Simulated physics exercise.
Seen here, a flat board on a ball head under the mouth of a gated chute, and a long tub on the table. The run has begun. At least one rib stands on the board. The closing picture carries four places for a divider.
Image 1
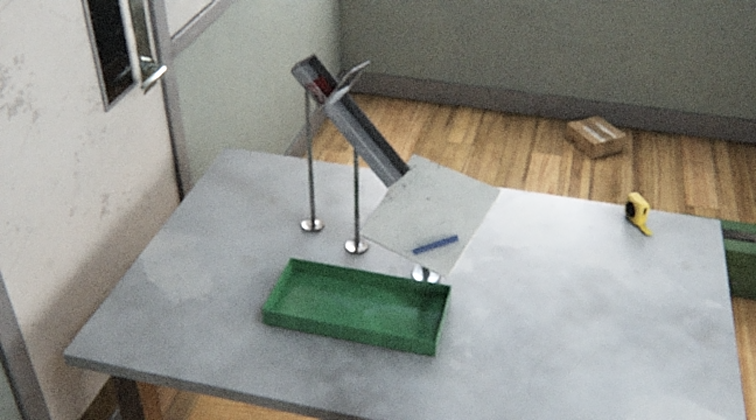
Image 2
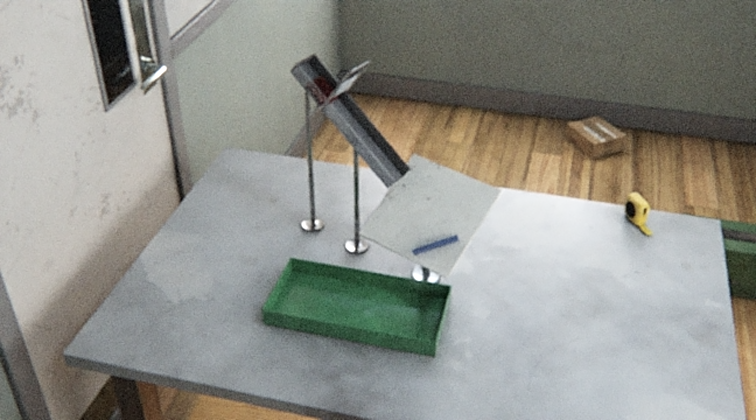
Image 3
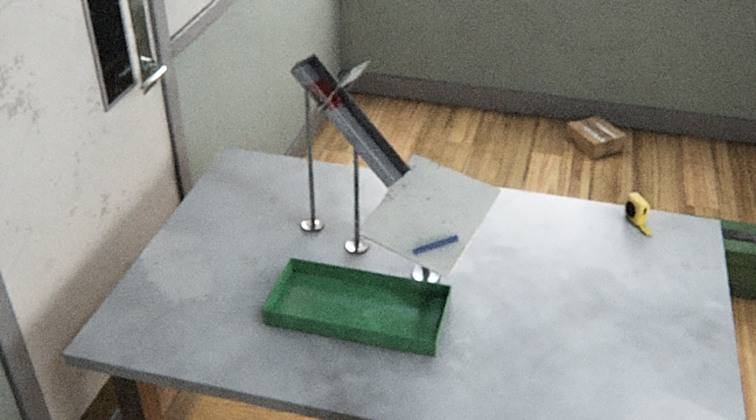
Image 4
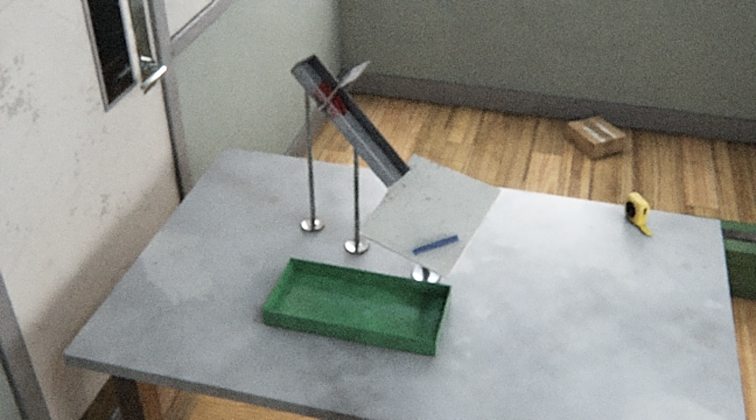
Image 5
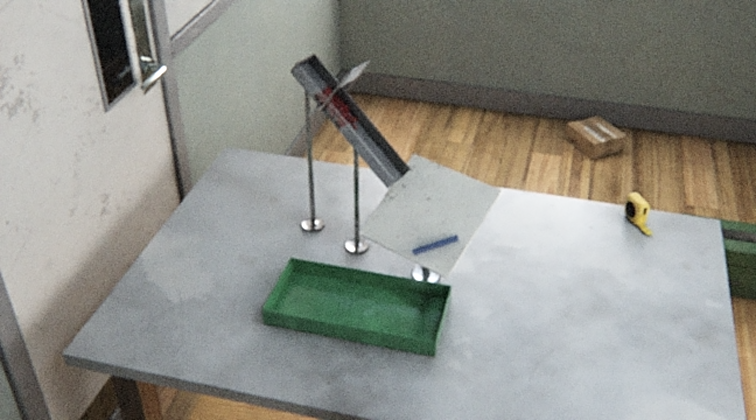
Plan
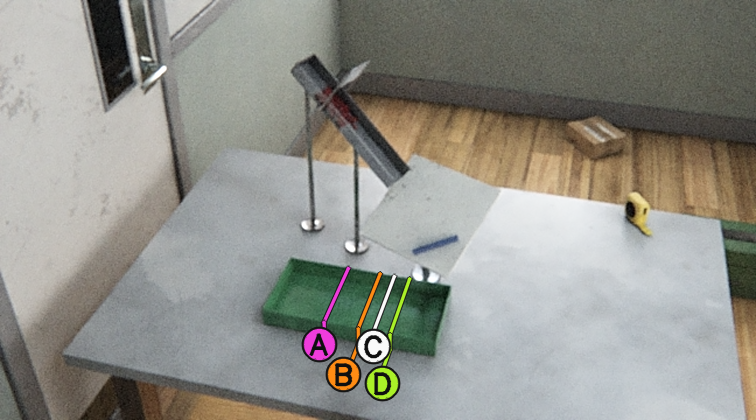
Dark red beans slide a short way down a sloping chute above a tilted board.
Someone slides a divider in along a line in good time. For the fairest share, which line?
Choose C.
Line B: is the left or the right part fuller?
Right.
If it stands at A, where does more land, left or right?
The right side.
On the marked copy, line A crosses the front rim at (324, 321); line B crosses the front rim at (358, 327); line C crosses the front rim at (373, 330); line D crosses the front rim at (390, 333).
For line A, of what is caught, none at all on the left of the divider, the whole lot on the right.
For line B, of what is caught, a small share on the left of the divider, all but a few on the right.
For line C, of what is caught, close to a third on the left of the divider, close to two thirds on the right.
For line D, of what is caught, all but a few on the left of the divider, a small share on the right.
